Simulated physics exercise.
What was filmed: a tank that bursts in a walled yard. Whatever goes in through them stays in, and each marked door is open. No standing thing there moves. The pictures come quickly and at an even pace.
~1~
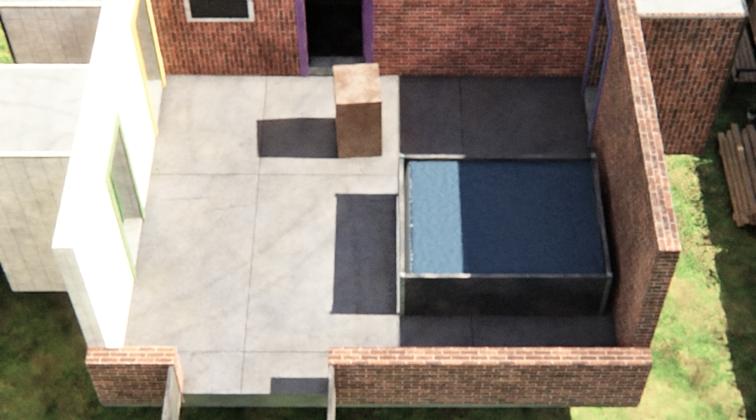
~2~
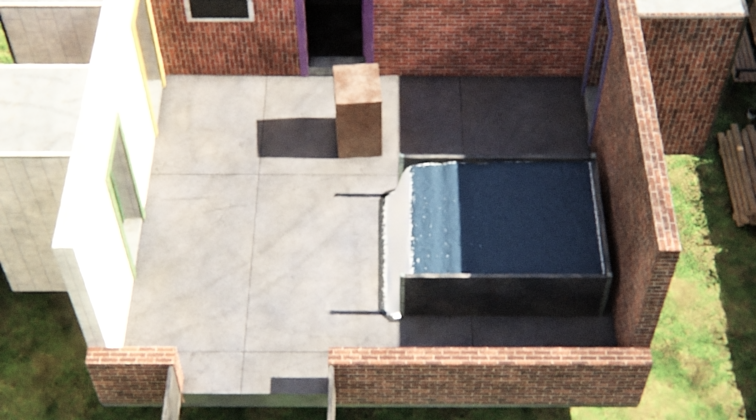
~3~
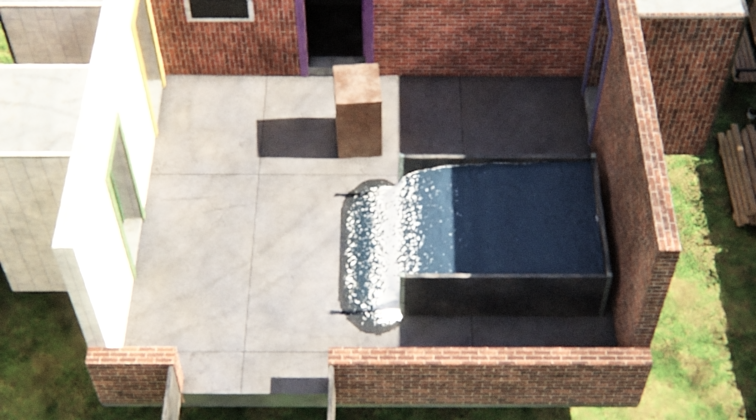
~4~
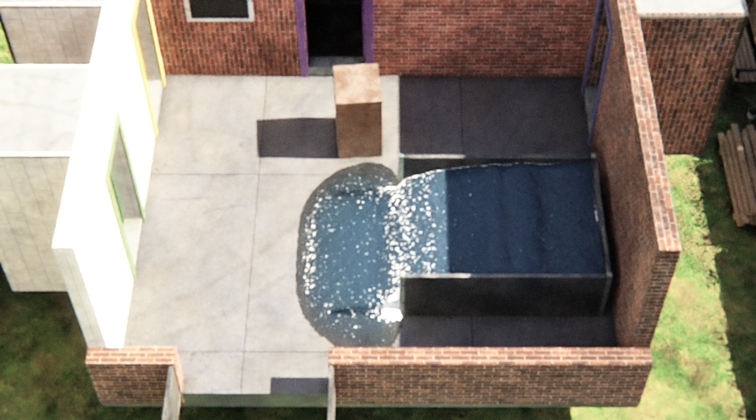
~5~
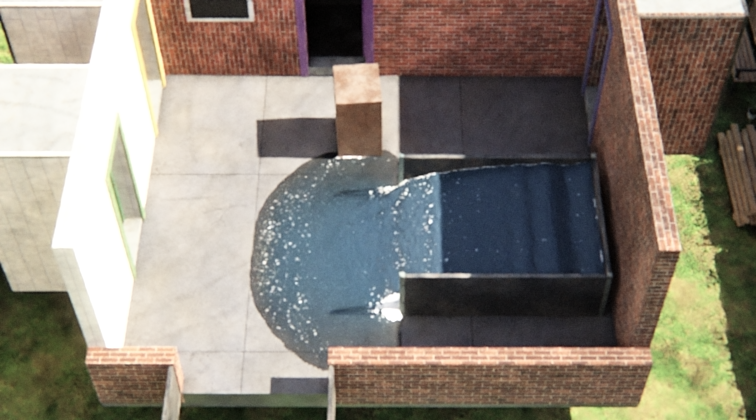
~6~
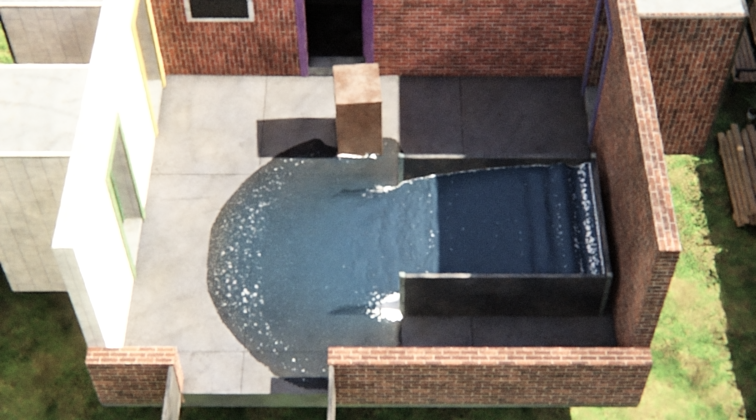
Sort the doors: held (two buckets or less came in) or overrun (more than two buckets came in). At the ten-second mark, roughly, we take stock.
Sorted: Purple door held, blue door held, green door overrun, yellow door overrun.
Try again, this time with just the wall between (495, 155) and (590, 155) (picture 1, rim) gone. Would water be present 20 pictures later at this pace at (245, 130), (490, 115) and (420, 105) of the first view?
In turn: Awash, awash, flooded.
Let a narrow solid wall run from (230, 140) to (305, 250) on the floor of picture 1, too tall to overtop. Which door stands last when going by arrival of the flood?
Answer: The blue one.
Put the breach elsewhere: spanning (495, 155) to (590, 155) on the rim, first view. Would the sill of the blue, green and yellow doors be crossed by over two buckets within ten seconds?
Blue door exceeds the limit, green door stays within the limit, yellow door exceeds the limit.
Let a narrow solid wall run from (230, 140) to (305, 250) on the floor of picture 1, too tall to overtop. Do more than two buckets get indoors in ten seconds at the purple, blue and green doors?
Purple overshoots, blue falls short, green overshoots.
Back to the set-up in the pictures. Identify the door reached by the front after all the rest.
That would be the one in blue.
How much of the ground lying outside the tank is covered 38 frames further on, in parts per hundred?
Close to 85 %.
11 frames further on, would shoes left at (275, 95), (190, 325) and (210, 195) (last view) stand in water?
Result, in the order given: Wetted / wetted / wetted.
A moment on, water covers 55 % of the floor; the purple door not reached, the blue door not reached, the green door over two buckets in, the yellow door not reached.
Next, water covers 60 % of the floor; the purple door not reached, the blue door not reached, the green door far over two buckets in, the yellow door wet at the sill, nothing in.
Then, water covers 60 % of the floor; the purple door wet at the sill, nothing in, the blue door not reached, the green door far over two buckets in, the yellow door over two buckets in.
Later, water covers 85 % of the floor; the purple door wet at the sill, nothing in, the blue door wet at the sill, nothing in, the green door far over two buckets in, the yellow door over two buckets in.
In the end, water covers 95 % of the floor; the purple door wet at the sill, nothing in, the blue door wet at the sill, nothing in, the green door far over two buckets in, the yellow door over two buckets in.
